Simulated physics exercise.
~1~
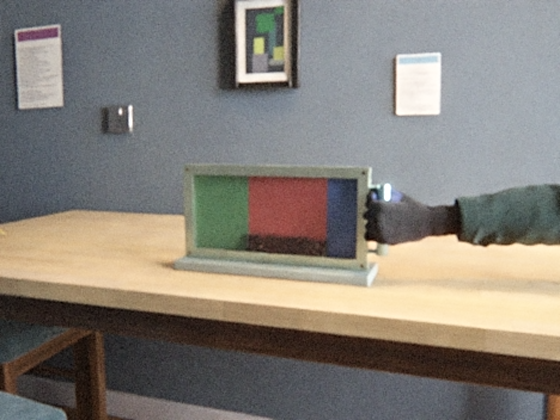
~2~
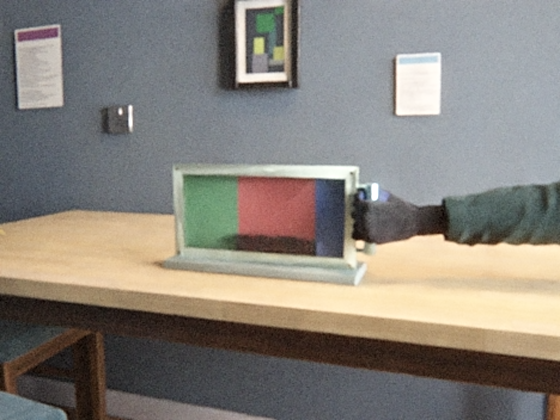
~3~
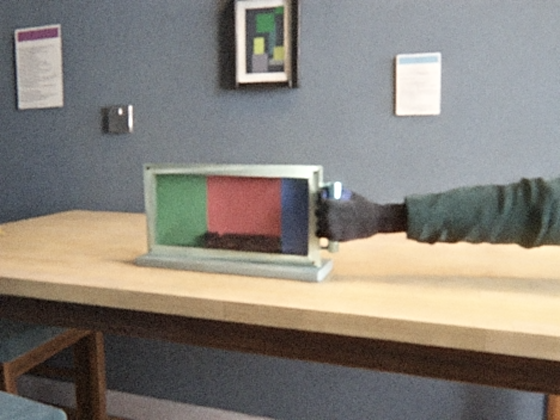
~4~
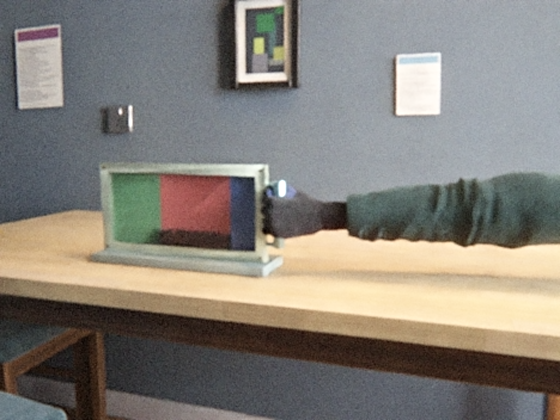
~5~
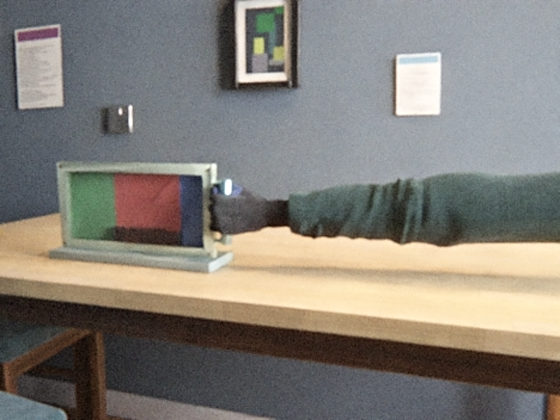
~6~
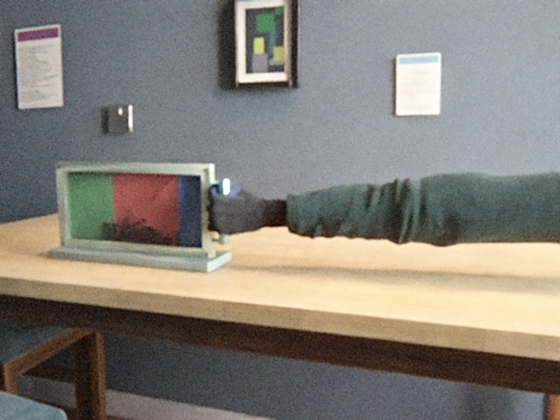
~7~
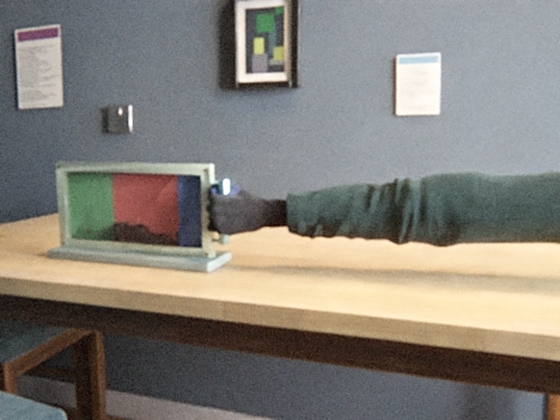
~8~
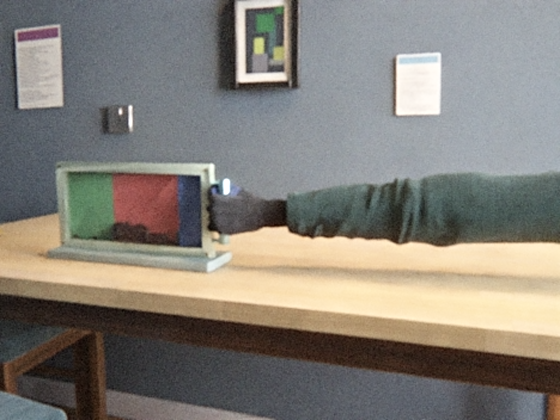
In this clip, a gloved hand slides a clear-fronted box with green, red and blue strips leftward along a wooden table and stops, while the dark beads inside shift slightly left, ending mostly against the red strip with a few at the green.
